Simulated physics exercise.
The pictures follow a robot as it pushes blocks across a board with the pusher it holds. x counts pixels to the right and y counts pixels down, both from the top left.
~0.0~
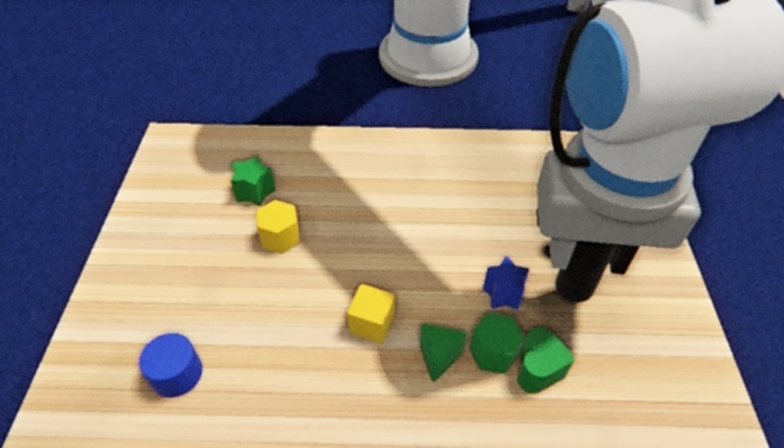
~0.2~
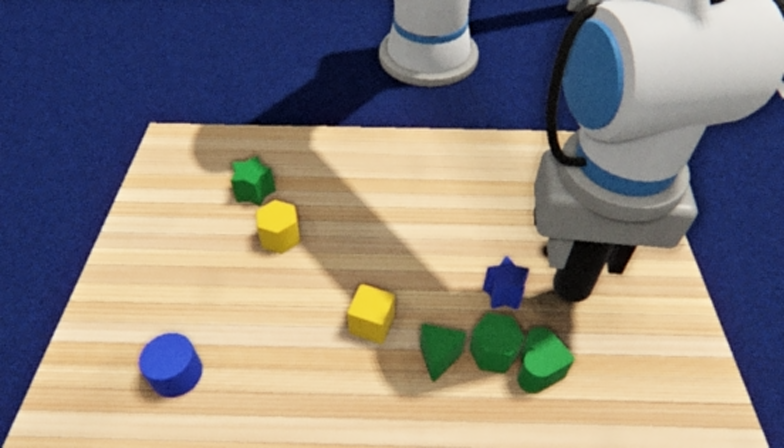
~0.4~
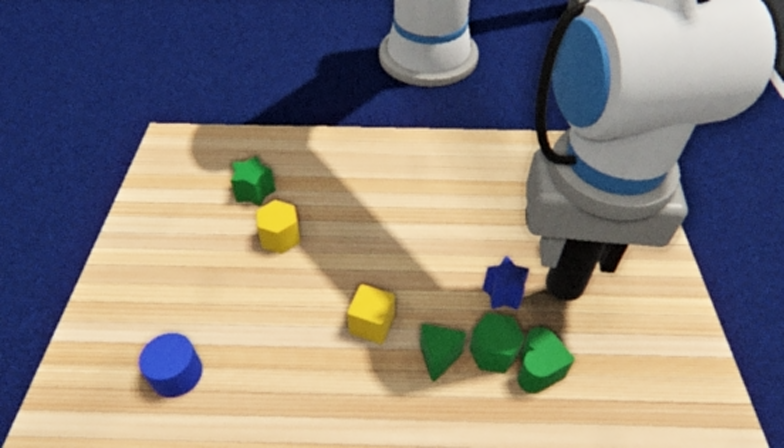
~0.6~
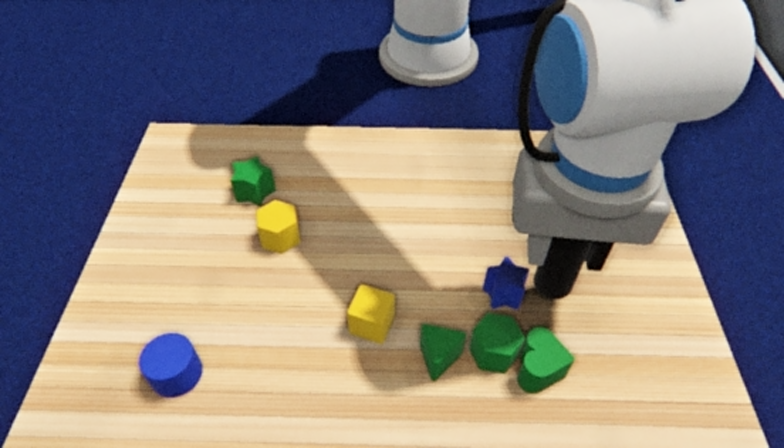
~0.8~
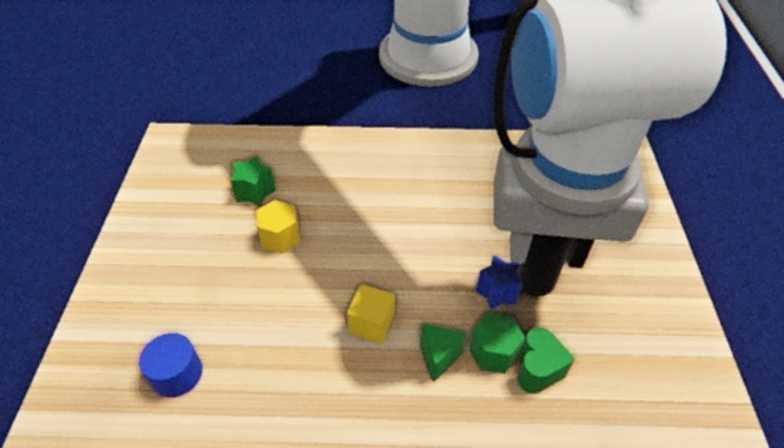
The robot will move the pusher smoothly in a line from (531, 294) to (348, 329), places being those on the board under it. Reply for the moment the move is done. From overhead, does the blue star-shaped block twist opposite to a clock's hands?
I'd say no.
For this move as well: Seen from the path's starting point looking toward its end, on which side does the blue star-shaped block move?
So, looking from the first point of the path to the last, the blue star-shaped block moves rightwards.
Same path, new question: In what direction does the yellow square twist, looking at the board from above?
Rotates counter-clockwise.
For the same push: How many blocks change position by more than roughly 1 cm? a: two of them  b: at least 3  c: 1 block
a: Two of them.
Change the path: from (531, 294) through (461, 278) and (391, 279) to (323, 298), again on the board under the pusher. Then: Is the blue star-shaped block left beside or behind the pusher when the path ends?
That would be a no.
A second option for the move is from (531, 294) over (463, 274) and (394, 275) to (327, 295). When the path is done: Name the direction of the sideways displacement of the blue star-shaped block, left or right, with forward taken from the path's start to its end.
Facing the way the path runs, start to end, you'll find the blue star-shaped block has shifted left.
What follows on the original path. One third of the way, pusher (474, 293); blue star-shaped block (441, 274), turned 15° clockwise.
Two thirds of the way, pusher (411, 305); yellow square (367, 304); blue star-shaped block (398, 268), turned 65° clockwise.
At the end, pusher (347, 317); yellow square (306, 317), turned 30° anticlockwise; green three-sided block unmoved; blue star-shaped block (395, 268), turned 85° clockwise.
